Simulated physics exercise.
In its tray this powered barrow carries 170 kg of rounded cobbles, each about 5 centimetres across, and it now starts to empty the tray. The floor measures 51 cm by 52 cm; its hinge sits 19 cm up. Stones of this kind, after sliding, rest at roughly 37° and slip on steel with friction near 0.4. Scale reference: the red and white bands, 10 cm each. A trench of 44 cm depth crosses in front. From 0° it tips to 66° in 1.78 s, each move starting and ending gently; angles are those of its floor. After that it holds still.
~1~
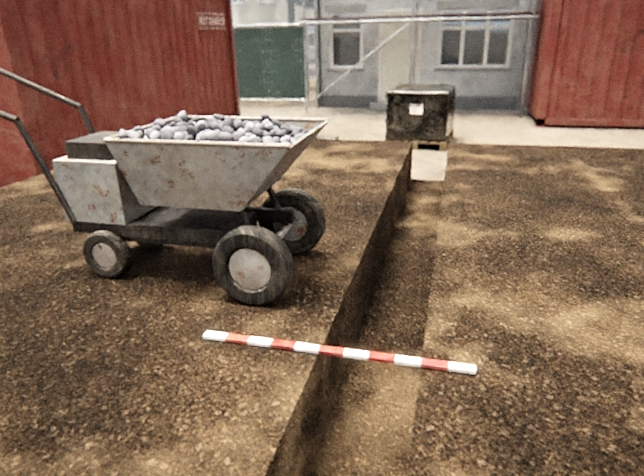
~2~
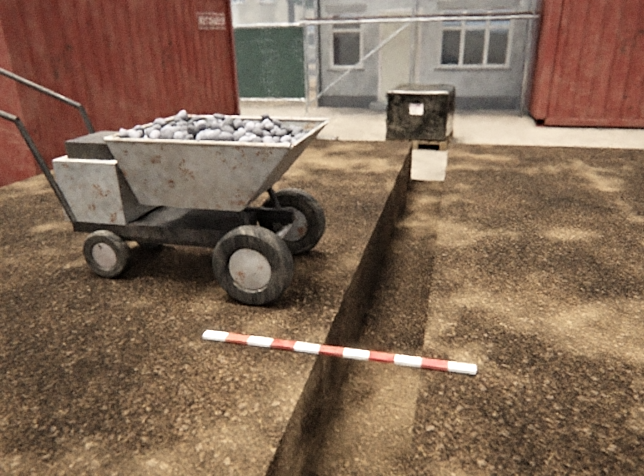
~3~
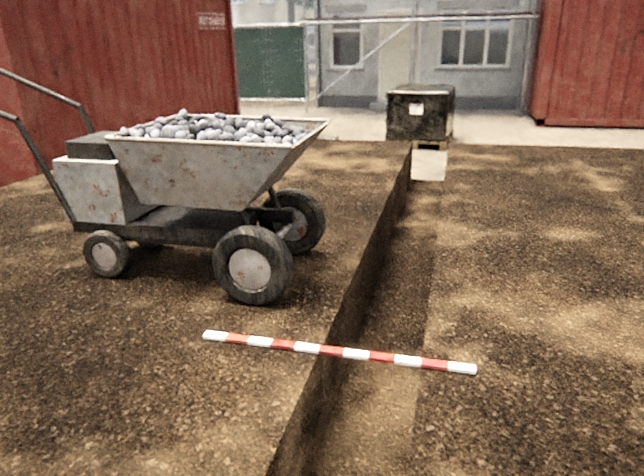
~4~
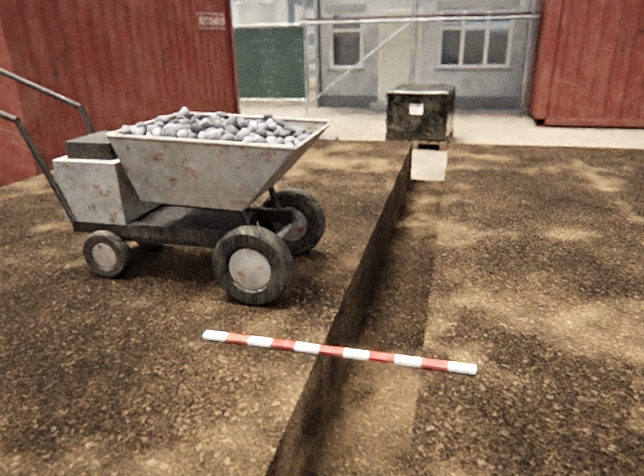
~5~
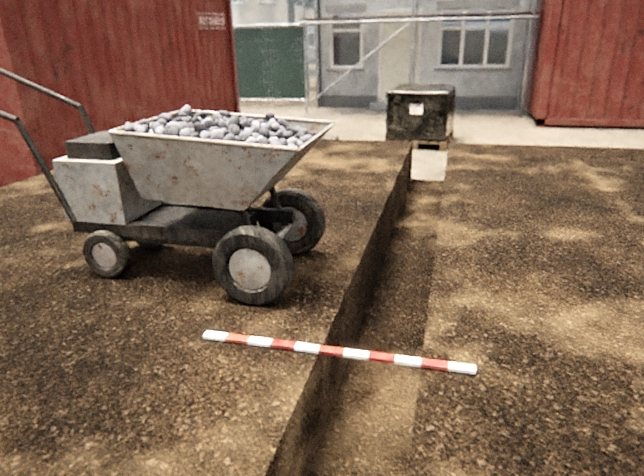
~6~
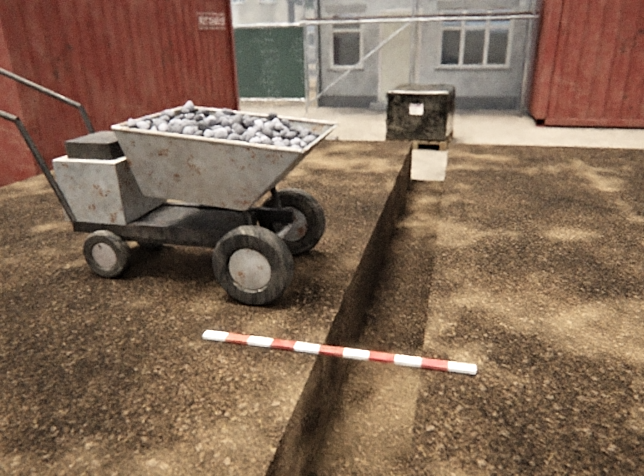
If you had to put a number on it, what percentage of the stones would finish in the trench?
I'd put it at about 64 percent.
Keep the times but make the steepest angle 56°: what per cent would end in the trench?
It would come to about 50 percent.
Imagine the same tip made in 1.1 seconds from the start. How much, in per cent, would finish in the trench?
Something close to 55 per cent.
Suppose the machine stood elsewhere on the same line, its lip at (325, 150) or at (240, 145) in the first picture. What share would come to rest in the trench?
About 30 and 100 per cent.
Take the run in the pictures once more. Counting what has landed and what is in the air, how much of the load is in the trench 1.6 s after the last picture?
Around 25 per cent of it.
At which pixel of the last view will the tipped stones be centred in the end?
Centre estimate: Around (413, 341).
Then, 1.0 s after the last picture the floor is at 56°, 99 % in the tray, 1 % in the trench; the foremost stones are at (405, 229).
Then, 1.6 s after the last picture the floor is at 66°, 55 % in the tray, 23 % in the trench, 22 % past the trench; the foremost stones are at (521, 304).
Then, 1.9 s after the last picture the floor is at 66°, 29 % in the tray, 34 % in the trench, 36 % past the trench; the foremost stones are at (588, 301).
Then, 3.9 s after the last picture the floor is at 66°, 0 % in the tray, 64 % in the trench, 36 % past the trench; the foremost stones are at (619, 302).
